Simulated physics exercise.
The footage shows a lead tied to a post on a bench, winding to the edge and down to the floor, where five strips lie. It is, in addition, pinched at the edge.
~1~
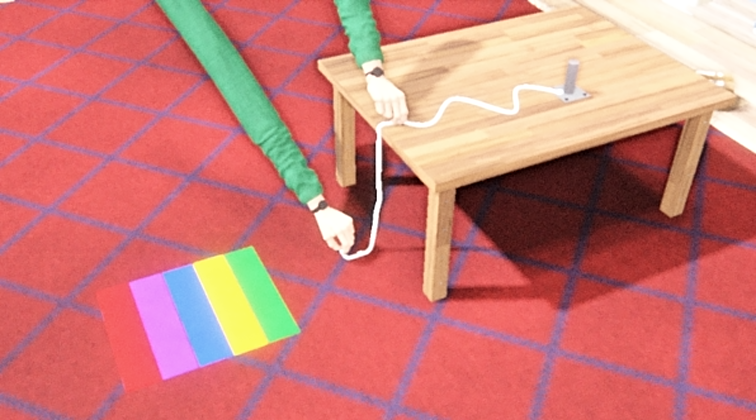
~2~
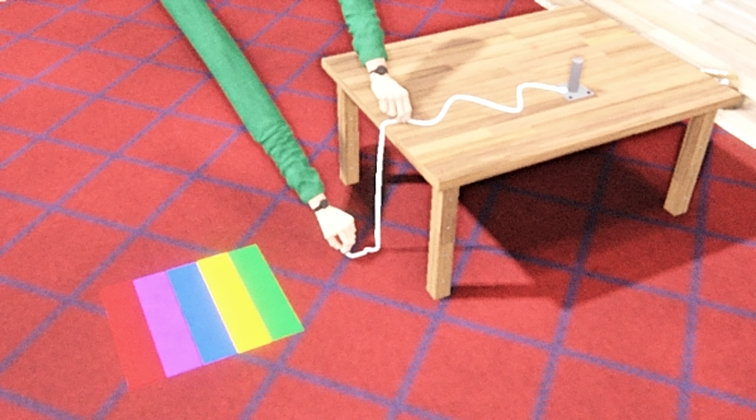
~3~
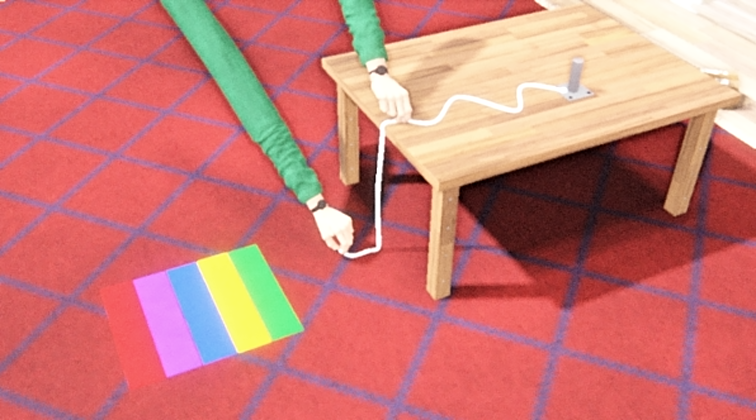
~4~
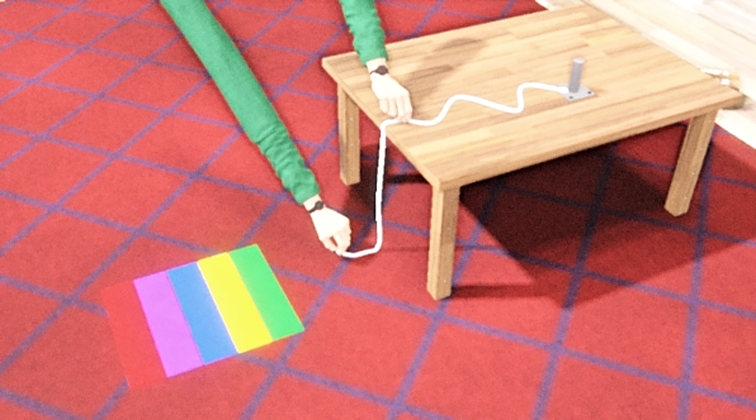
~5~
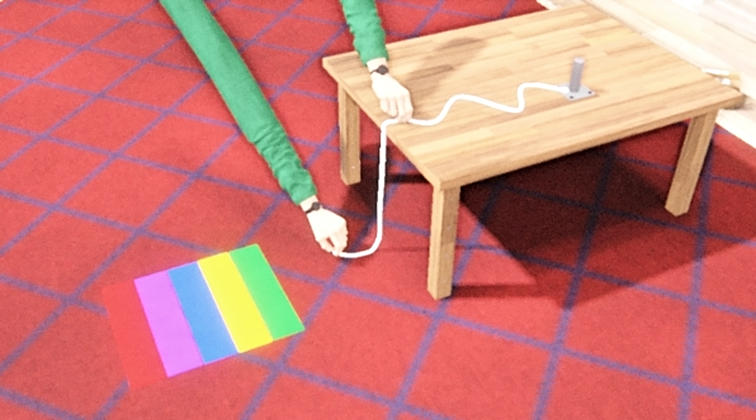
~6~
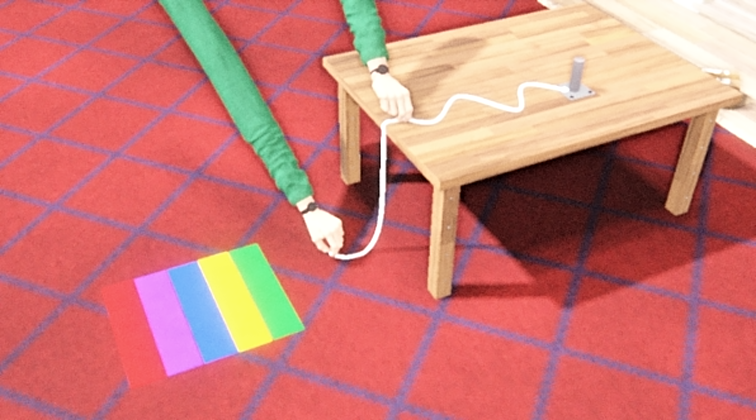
On a red carpet beside a wooden bench, green-sleeved hands hold a white lead, the lower hand shifting slightly left toward coloured strips.
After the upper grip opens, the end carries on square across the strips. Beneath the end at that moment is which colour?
Beneath it is purple.
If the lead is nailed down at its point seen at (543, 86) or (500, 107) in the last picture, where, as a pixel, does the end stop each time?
Try one ends near (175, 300), try two near (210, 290).
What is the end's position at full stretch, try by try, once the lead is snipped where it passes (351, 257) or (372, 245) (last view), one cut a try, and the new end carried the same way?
Roughly (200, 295), (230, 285).
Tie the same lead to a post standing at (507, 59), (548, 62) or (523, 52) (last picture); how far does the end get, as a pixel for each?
Estimated pixels per try: (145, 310); (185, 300); (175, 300).
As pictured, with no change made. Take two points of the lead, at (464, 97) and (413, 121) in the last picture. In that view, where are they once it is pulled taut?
One ends up around (427, 118), the other around (352, 155).
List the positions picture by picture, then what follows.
The first frame shows end (342, 251); green (276, 321); yellow (243, 331); blue (209, 343); purple (174, 355); red (138, 367).
The second frame shows end (343, 250); lead through (533, 86) (507, 110) (447, 106) (395, 121) (379, 176) (378, 234).
The third frame shows end (341, 251).
The fourth frame shows end (338, 252); lead through (534, 86) (508, 110) (448, 106) (396, 121) (380, 176) (380, 234).
The fifth frame shows end (335, 252).
The sixth frame shows end (331, 253); lead through (535, 85) (508, 109) (448, 105) (396, 121) (383, 175) (378, 233).
Soon after, end near (230, 284); over yellow.
Then, end near (190, 297); over blue.
At full stretch, end near (165, 304); over purple. It halts on the purple strip.
